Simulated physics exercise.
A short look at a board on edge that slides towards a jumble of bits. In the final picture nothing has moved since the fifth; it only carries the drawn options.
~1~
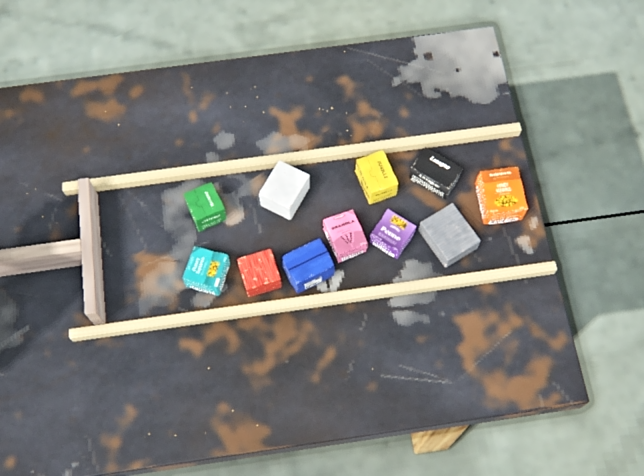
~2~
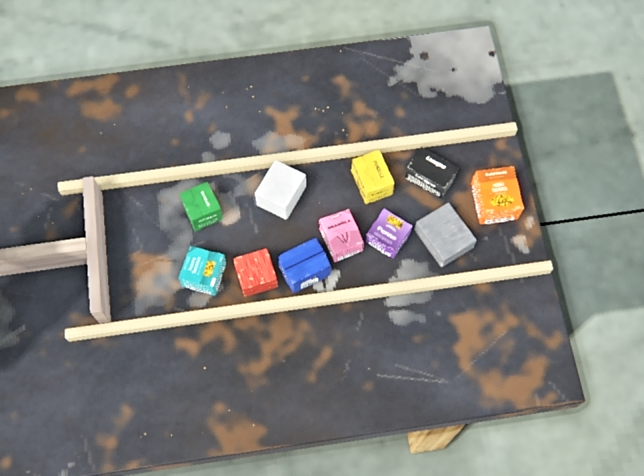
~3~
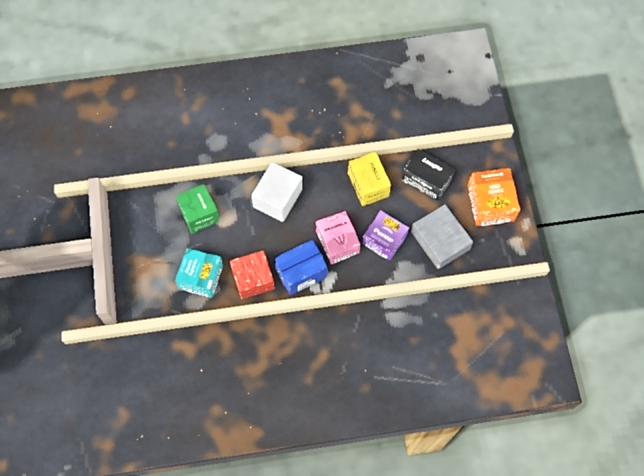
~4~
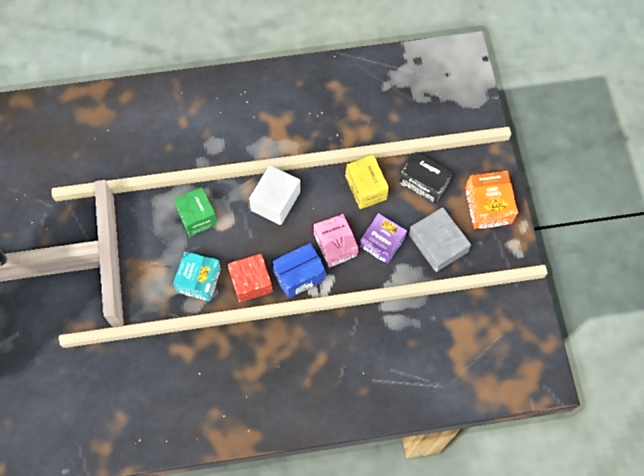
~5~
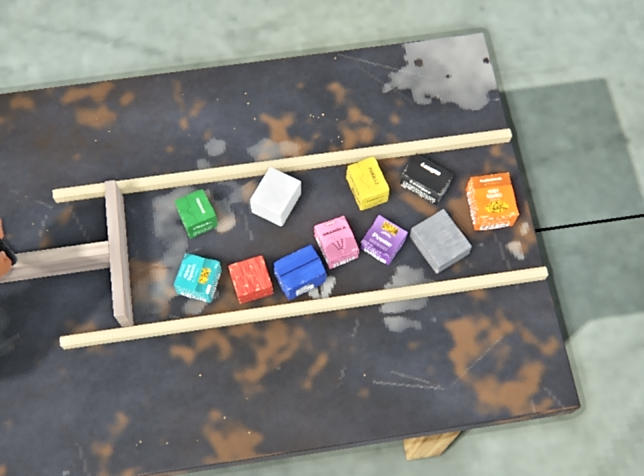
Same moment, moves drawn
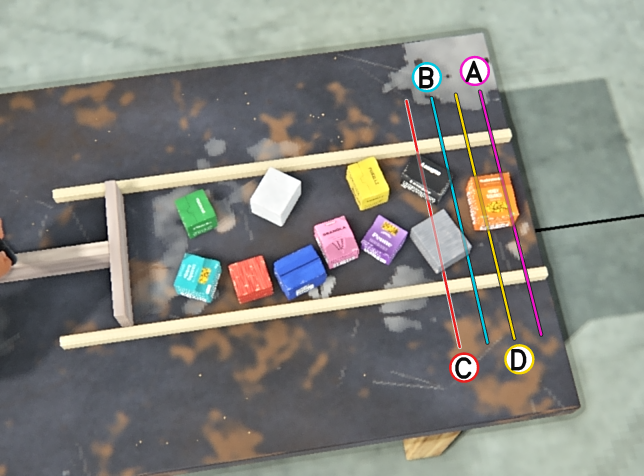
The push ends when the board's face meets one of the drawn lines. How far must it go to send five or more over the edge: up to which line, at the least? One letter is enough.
B.
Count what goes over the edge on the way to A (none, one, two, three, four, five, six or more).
In all, six or more.
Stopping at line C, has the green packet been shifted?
Yes.
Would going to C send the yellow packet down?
By then, no.
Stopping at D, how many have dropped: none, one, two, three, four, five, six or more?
In all, six or more.
On the marked copy, A at (509, 207); B at (458, 214); C at (432, 217); D at (484, 210).
Taking B. A third of the way, board (240, 229); purple packet (393, 232); blue box (348, 274).
Two thirds of the way, board (364, 211); orange packet (523, 190); grey block (505, 235).
When it is over, board (459, 198); blue box over the edge; purple packet over the edge; five fallen.
As for the rest, A drops nine, but is farther than needed; C drops only two; D drops eight, but is farther than needed.
